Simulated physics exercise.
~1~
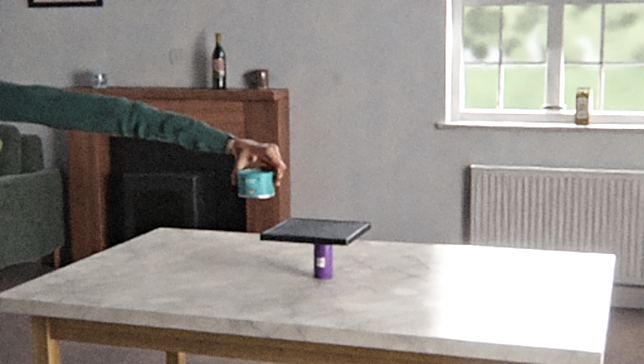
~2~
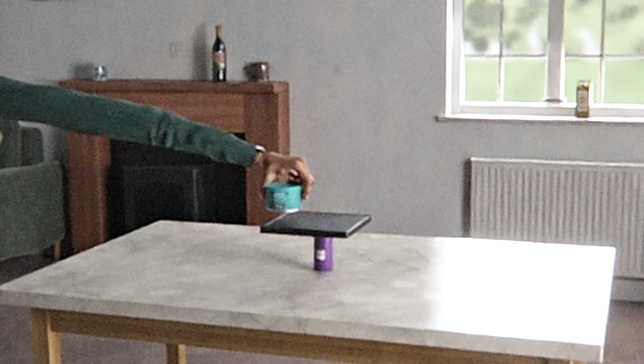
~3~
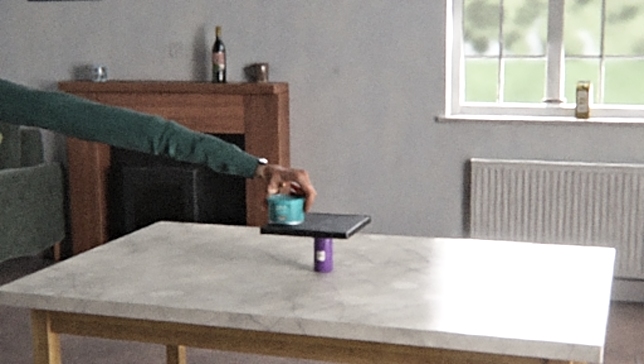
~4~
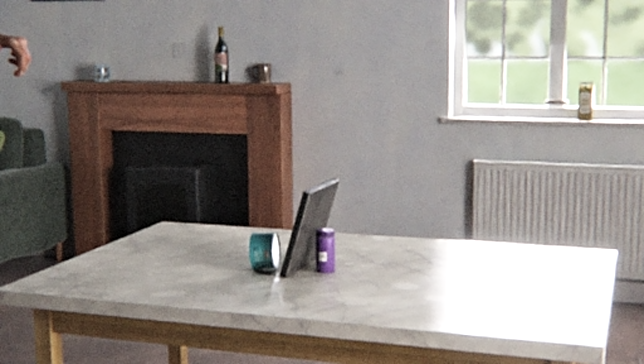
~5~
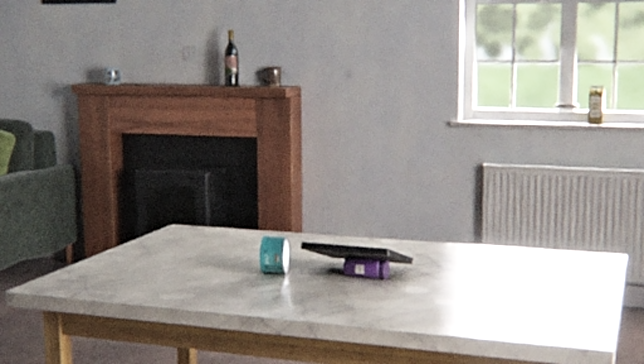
On a marble-topped table, a hand sets a turquoise tub on a black lid balanced on a purple shaker, and everything topples.
